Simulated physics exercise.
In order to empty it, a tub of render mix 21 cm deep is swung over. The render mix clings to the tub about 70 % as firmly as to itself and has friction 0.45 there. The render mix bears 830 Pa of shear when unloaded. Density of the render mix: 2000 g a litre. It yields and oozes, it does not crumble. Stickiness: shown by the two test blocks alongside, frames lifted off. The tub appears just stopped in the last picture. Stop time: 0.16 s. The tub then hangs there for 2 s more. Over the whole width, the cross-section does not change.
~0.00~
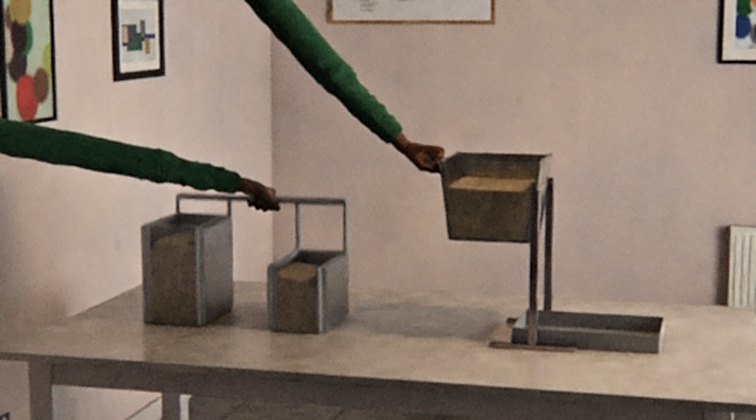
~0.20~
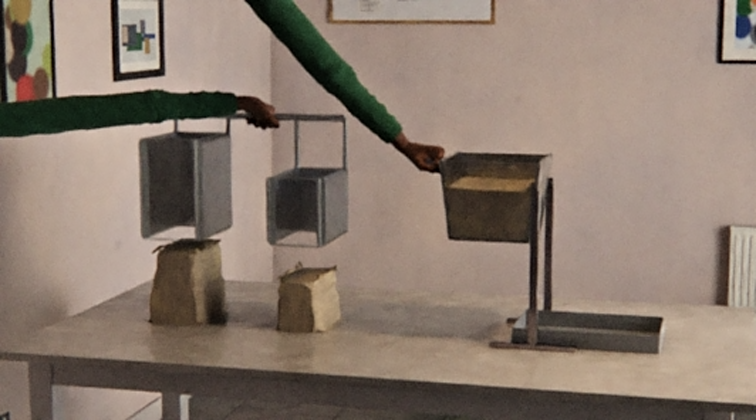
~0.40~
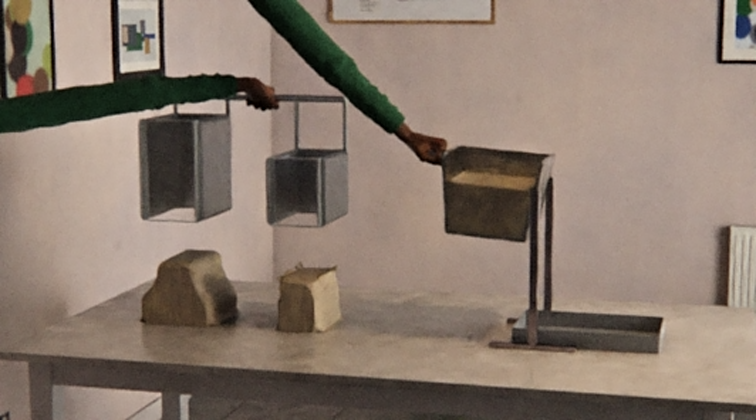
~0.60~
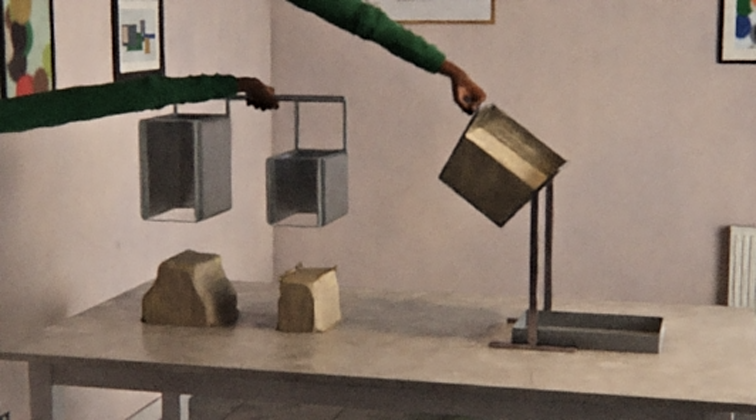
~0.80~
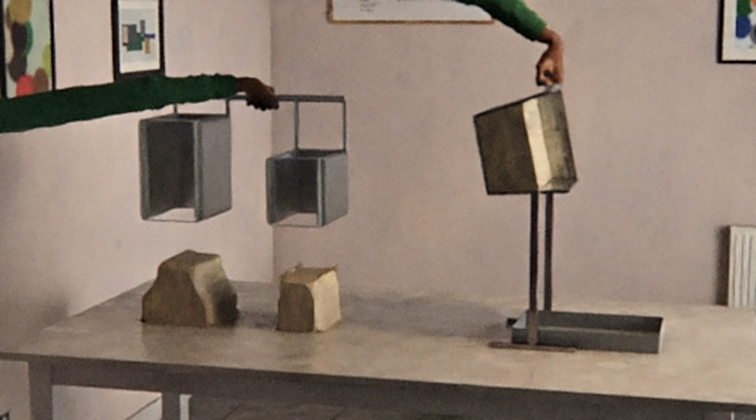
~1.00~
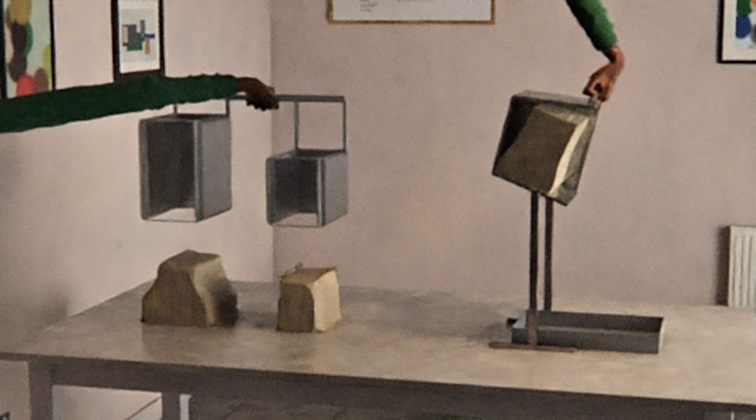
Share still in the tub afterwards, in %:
Around 33 %.
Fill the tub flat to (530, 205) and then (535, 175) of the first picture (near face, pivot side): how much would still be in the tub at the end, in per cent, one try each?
Roughly 40 per cent, then roughly 5 per cent.
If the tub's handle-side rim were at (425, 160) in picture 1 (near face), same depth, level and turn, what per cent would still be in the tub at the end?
That would leave about 5 % in the tub.
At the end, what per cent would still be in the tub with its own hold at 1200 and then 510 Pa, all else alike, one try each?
8 %, then 0 %.
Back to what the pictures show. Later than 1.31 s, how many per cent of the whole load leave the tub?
Roughly 1 per cent of the load.
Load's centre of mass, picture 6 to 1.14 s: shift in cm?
Around 9 cm.
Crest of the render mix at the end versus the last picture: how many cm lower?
Roughly 15 cm.
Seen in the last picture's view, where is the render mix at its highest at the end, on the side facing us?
Somewhere near (542, 163) in the last view.
After 1.14 s, the tub is at 104 degrees and holds 72 %.
After 1.31 s, the tub is at 104 degrees and holds 34 %.
After 1.48 s, the tub is at 104 degrees and holds 33 %.
After 1.65 s, the tub is at 104 degrees and holds 33 %.
After 3.00 s, the tub is at 104 degrees and holds 33 %.
